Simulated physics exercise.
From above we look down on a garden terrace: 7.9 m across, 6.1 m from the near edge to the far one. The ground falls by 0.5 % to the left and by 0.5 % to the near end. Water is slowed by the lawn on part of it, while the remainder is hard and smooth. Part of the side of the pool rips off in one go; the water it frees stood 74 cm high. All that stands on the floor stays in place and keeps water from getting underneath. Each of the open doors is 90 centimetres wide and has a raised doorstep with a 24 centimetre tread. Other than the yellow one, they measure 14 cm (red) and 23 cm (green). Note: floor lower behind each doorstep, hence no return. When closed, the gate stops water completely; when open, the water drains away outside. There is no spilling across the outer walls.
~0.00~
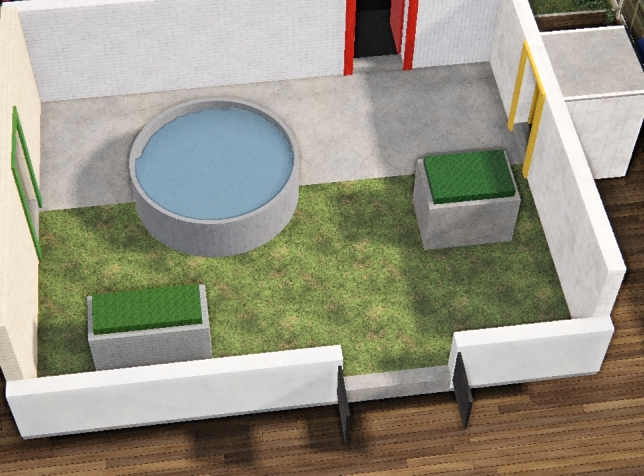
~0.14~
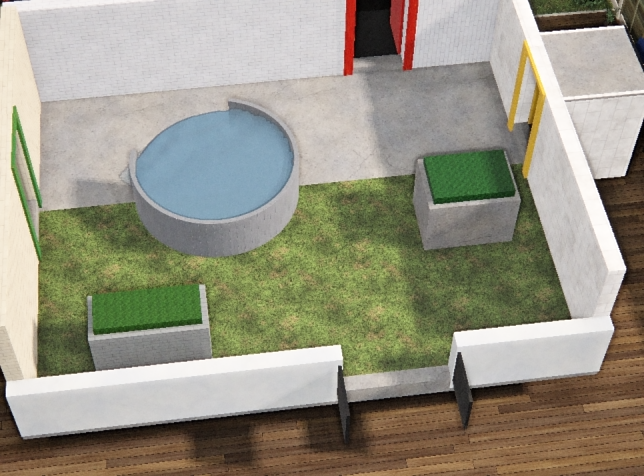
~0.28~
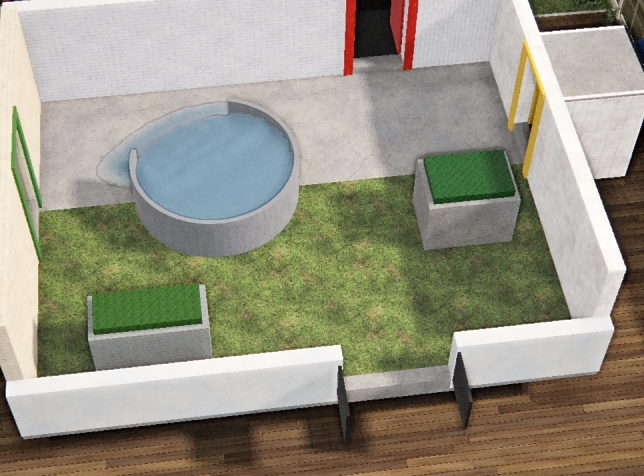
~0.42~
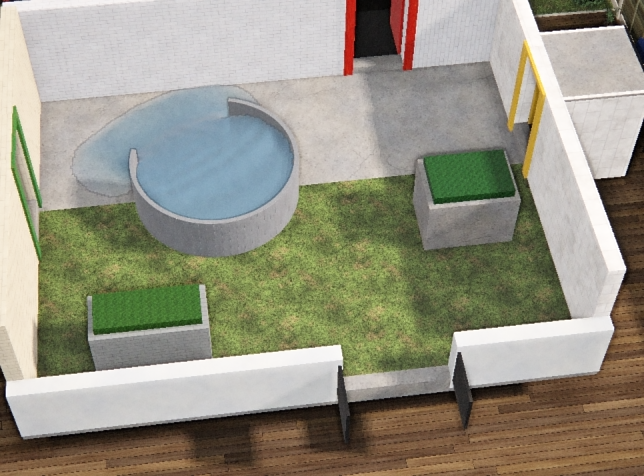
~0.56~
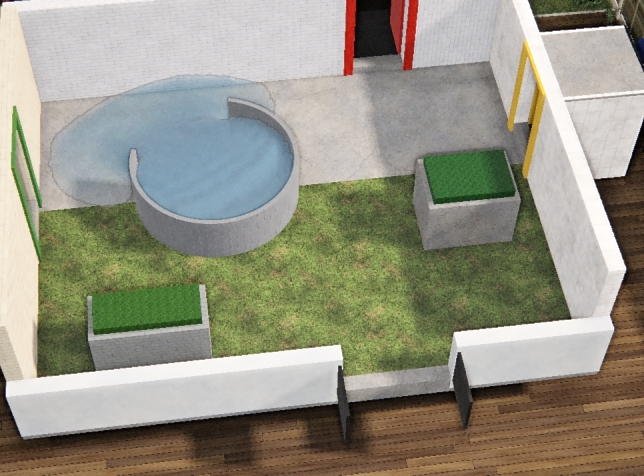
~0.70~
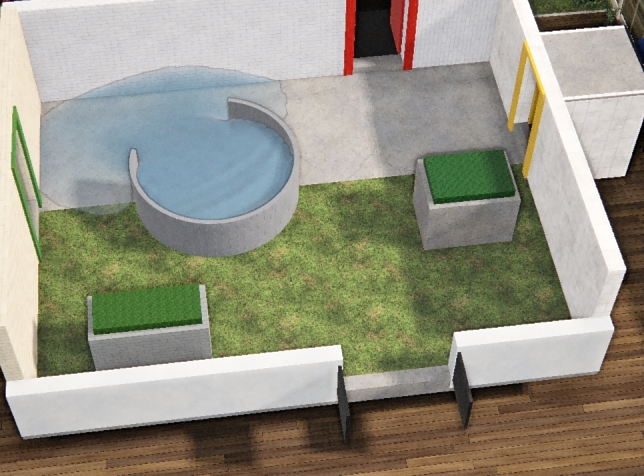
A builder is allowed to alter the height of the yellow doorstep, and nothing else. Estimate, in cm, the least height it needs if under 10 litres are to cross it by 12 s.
I would say 9 cm.
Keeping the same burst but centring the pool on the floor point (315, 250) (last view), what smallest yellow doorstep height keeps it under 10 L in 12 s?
In this case, 7.0 cm or so.
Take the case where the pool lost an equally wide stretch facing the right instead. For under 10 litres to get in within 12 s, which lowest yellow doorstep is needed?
Close to 32 cm at the least.
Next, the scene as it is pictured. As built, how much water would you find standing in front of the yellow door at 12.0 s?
5.5 cm.
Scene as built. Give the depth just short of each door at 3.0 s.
In cm - red: 5, yellow: 0, green: 17.
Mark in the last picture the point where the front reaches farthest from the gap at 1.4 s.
The farthest wet point sits near (353, 79) in the last view.
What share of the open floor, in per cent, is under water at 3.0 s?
Close to 50 per cent is wet.
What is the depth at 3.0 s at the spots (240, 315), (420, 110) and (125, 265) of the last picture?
Some 0, 4 and 11 cm.
After 1.4 s water covers 15 % of the floor, deepest (66 cm) near (41, 108); it has not reached the yellow door.
After 3.0 s water covers 50 % of the floor, deepest (38 cm) near (52, 130); it has not reached the yellow door.
After 12.0 s water covers 100 % of the floor, deepest (12 cm) near (38, 411); 5 cm at the yellow door, 0 litres in over its 20 cm doorstep.
At the yellow door as built, the water arrived by 3.7 s and peaked near 12 cm at 6.0 s.
With a doorstep of 8 cm, 17 litres would have come in within the 12 s; with 11 cm, 2 litres. So under 10 litres takes about 9 cm.
